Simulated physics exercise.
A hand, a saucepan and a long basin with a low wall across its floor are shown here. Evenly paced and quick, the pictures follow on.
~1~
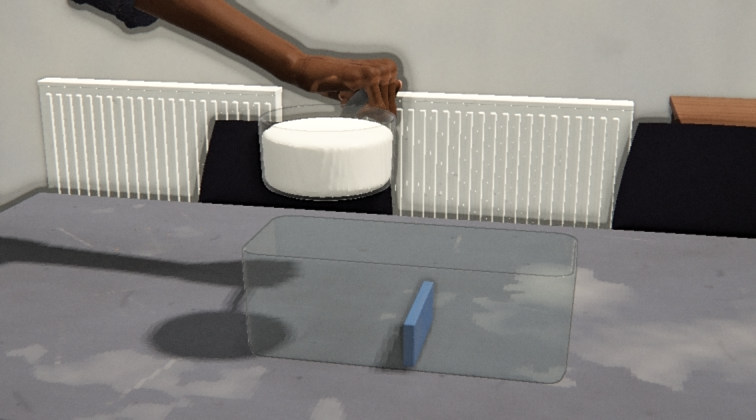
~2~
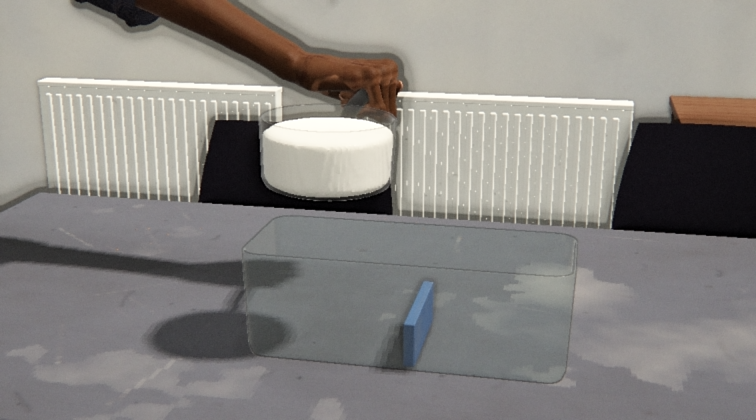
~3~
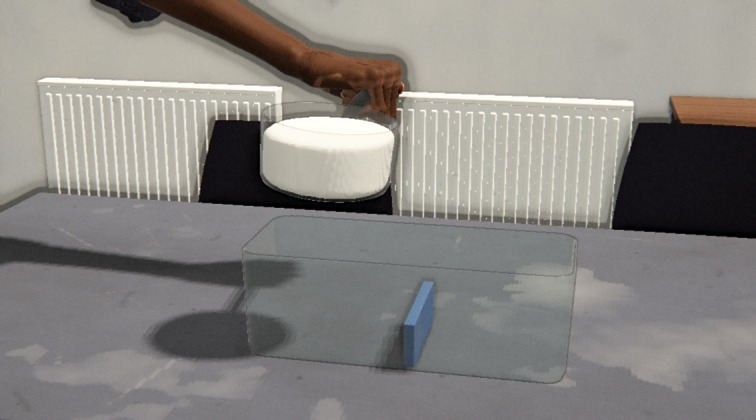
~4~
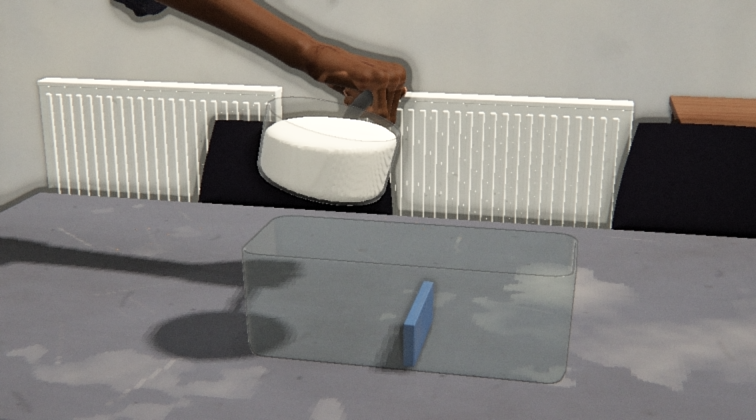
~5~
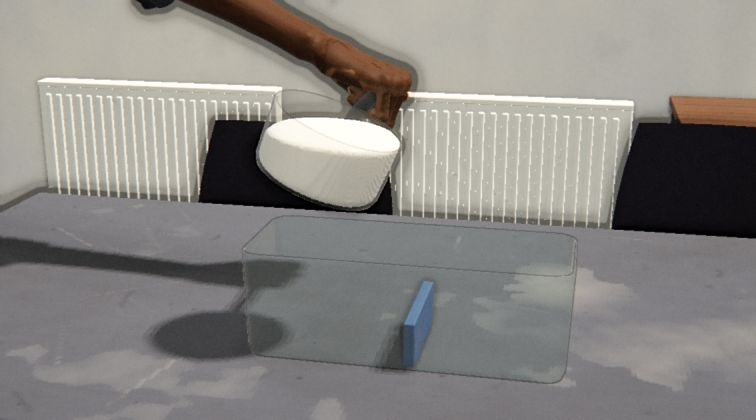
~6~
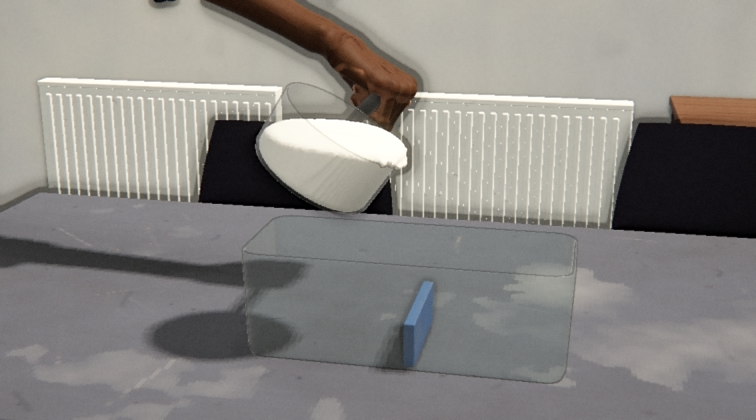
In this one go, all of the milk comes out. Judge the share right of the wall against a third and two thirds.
The share right of the wall ends up within a third to two thirds.
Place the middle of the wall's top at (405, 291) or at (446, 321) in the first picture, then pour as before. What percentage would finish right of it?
First try close to 70 percent, second try close to 35 percent.
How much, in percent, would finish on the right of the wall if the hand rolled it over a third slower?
Something like 70 in a hundred.
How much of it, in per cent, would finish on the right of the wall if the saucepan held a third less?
Roughly 45 in a hundred.
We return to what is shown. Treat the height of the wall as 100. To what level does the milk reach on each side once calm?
On the left it is 30 per cent, on the right 50.
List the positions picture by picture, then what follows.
The first frame shows tilt 0°; pouring edge (393, 122); surface from (267, 127) to (392, 134); the long basin's rim runs from (258, 235) to (576, 257); the wall's top is at (419, 303).
The second frame shows tilt 2°; pouring edge (394, 124); surface from (268, 127) to (392, 134).
The third frame shows tilt 6°; pouring edge (396, 130); surface from (269, 126) to (393, 136).
The fourth frame shows tilt 13°; pouring edge (398, 139); surface from (271, 125) to (396, 138).
The fifth frame shows tilt 22°; pouring edge (400, 150); surface from (270, 126) to (400, 142).
The sixth frame shows tilt 33°; pouring edge (399, 164); surface from (267, 126) to (399, 154); 4 per cent is over the edge.
A moment on, the saucepan is tipped on its side and 26 per cent is still to pour, 8 is left of the wall and 38 right of it.
Next, the saucepan is tipped right over and 6 per cent is still to pour, 29 is left of the wall and 59 right of it.
Then the saucepan is tipped right over and 1 per cent is still to pour, 39 is left of the wall and 58 right of it.
Later the saucepan is tipped right over and 0 per cent is still to pour, 41 is left of the wall and 58 right of it.
At rest 41 per cent lies left of the wall, 58 right of it and 1 outside.
